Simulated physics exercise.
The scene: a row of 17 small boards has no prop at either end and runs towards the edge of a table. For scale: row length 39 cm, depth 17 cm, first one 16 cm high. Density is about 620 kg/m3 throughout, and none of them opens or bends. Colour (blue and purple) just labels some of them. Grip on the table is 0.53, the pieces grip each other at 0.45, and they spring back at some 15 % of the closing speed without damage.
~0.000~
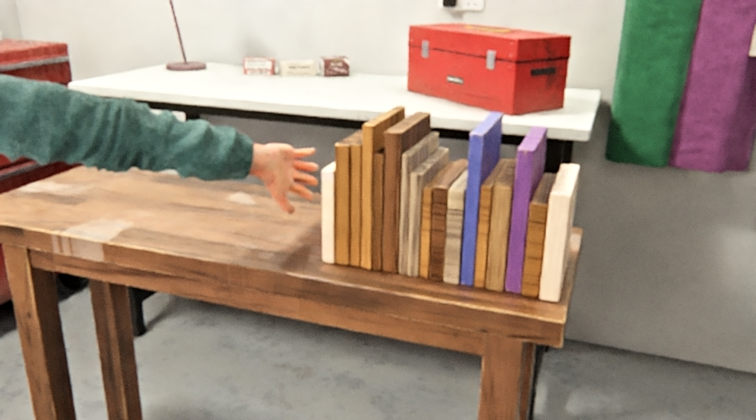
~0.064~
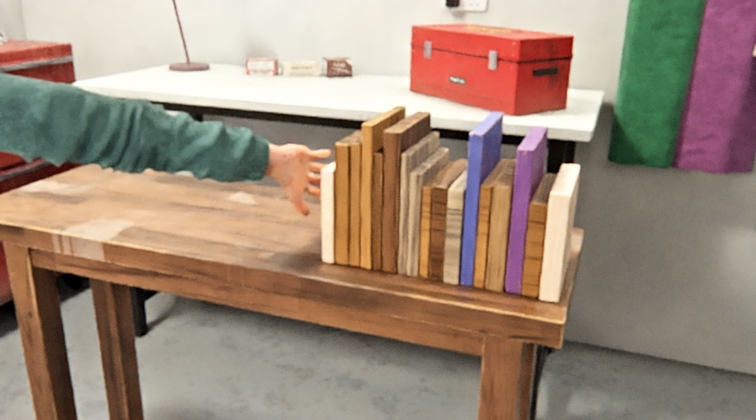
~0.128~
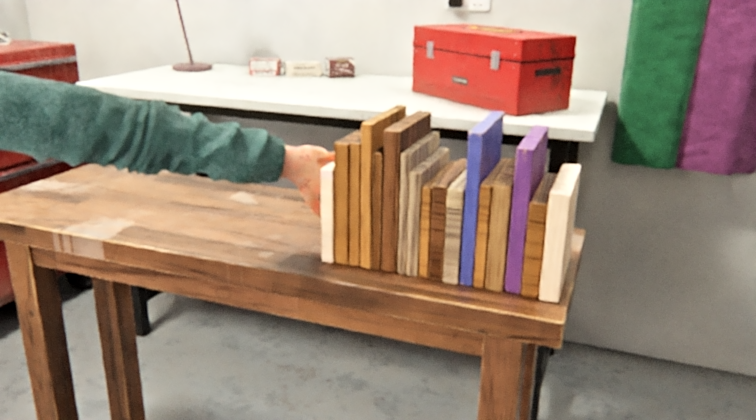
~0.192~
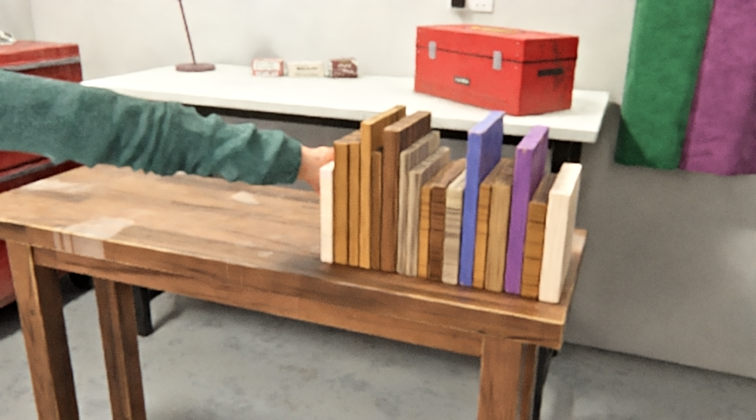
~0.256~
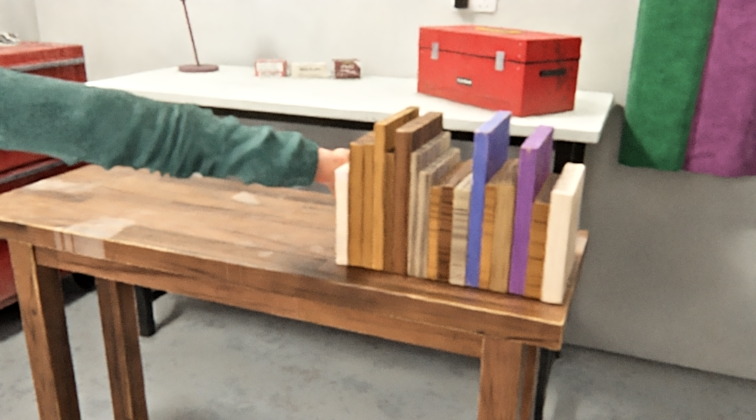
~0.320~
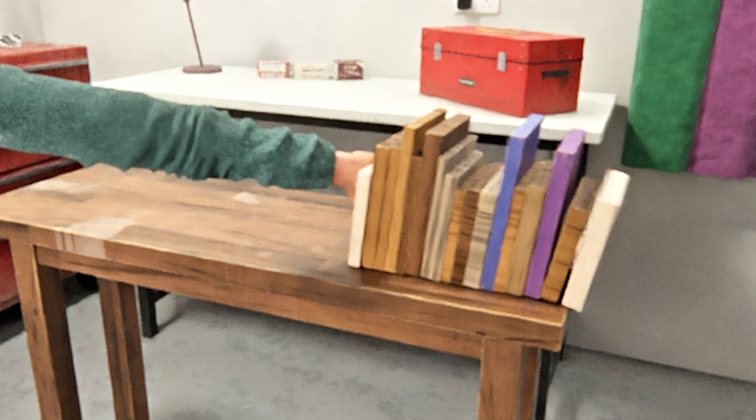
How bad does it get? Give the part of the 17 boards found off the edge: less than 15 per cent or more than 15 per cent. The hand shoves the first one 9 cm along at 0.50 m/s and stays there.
The part is more than 15 per cent.
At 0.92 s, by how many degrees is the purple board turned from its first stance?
Some 120°.
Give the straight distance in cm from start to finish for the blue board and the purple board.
Blue 20, purple 100.
Around 0.38 s, none of the 17 boards off the edge, 17 disturbed; purple board tipped 16°; blue board tipped 14°.
Around 0.48 s, 1 of the 17 boards off the edge; purple board tipped 39°; blue board tipped 35°.
Around 0.70 s, 4 of the 17 boards off the edge; purple board on its side; blue board tipped 43°.
Around 0.92 s, 4 of the 17 boards off the edge; purple board on its side; blue board tipped 65°.
Finally (1.4 s), 4 of the 17 boards off the edge; purple board on its side; blue board tipped 67°. That is 24 per cent. Seen by the last camera, middles, blue board near (600, 251).
